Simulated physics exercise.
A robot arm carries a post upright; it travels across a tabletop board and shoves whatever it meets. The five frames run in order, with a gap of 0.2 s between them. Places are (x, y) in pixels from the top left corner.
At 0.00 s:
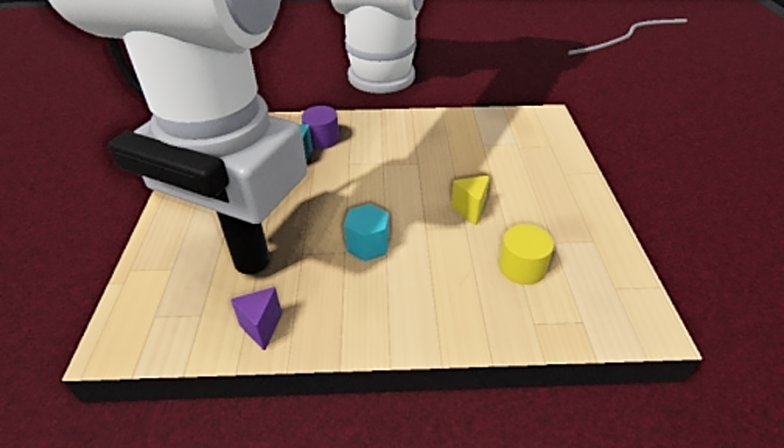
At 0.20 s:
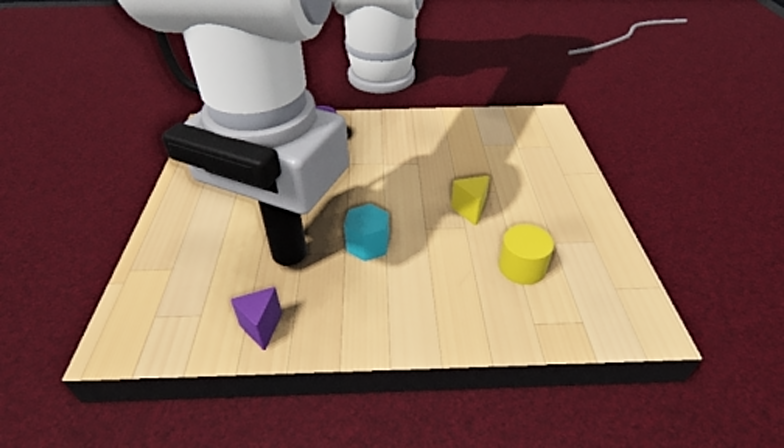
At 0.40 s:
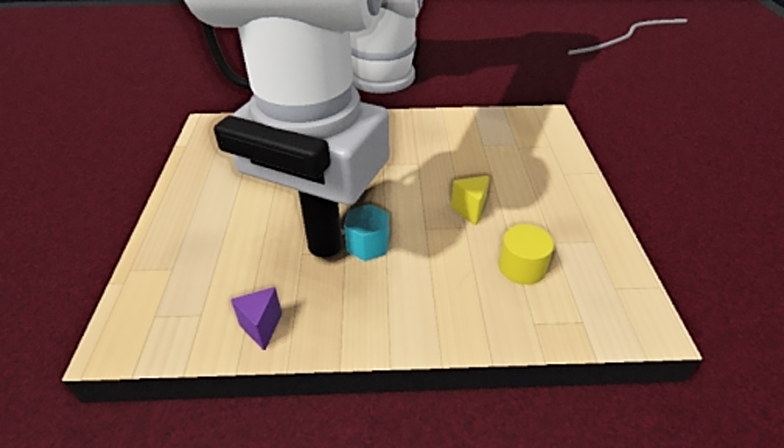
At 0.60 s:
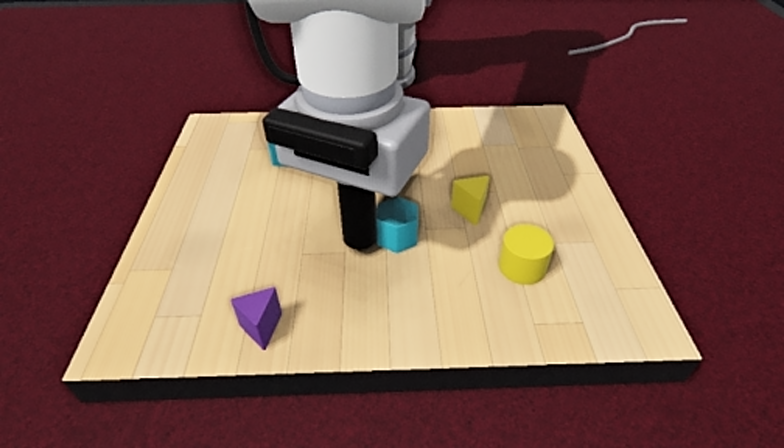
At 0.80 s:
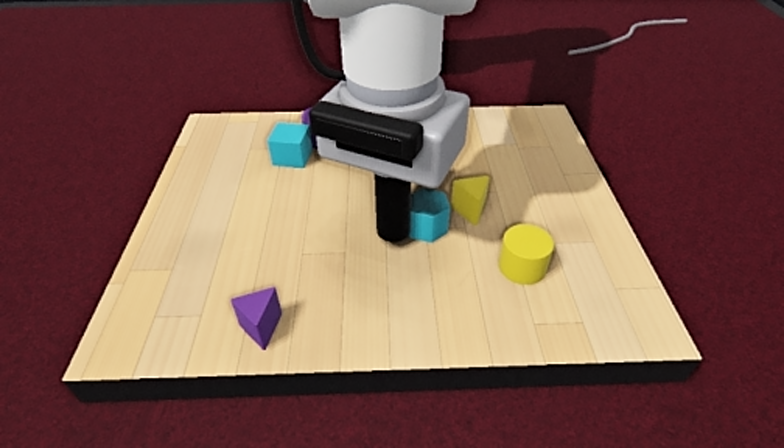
On a pale wooden board over dark red cloth, a white robotic arm moves its black post rightward to a turquoise hexagonal block, then pushes it right toward a yellow triangular block, while a purple triangular block stays still.
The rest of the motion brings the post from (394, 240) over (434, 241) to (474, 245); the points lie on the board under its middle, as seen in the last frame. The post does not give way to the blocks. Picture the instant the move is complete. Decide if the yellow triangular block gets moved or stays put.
By then it is displaced.
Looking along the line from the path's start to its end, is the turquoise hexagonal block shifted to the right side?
Short answer: No.
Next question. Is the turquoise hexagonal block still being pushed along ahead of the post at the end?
Going by the path, no.
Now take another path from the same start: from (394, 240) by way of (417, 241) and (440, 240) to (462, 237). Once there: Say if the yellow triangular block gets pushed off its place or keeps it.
It is moved from its place.
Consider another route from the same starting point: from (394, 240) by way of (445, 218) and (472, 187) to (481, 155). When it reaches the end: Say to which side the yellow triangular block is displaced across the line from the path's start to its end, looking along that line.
Facing from start to end, it shifts right.
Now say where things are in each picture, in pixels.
Tip of the post (252, 262), middles of tops, turquoise hexagonal block (367, 219), yellow triangular block (474, 185), yellow round block (529, 241), in the first picture.
Post (290, 253), nothing pushed, in the second picture.
Post (325, 246), nothing pushed, in the third picture.
Post (360, 238), turquoise hexagonal block (397, 211), in the fourth picture.
Post (393, 231), turquoise hexagonal block (428, 202), yellow triangular block (474, 185), yellow round block (529, 241), in the fifth picture.
The first path, step by step. Halfway along, post (434, 232); turquoise hexagonal block (455, 195), turned 45° anticlockwise; yellow triangular block (479, 181).
At the end, post (475, 235); turquoise hexagonal block (463, 192), turned 65° anticlockwise; yellow triangular block (483, 175); yellow round block unmoved.
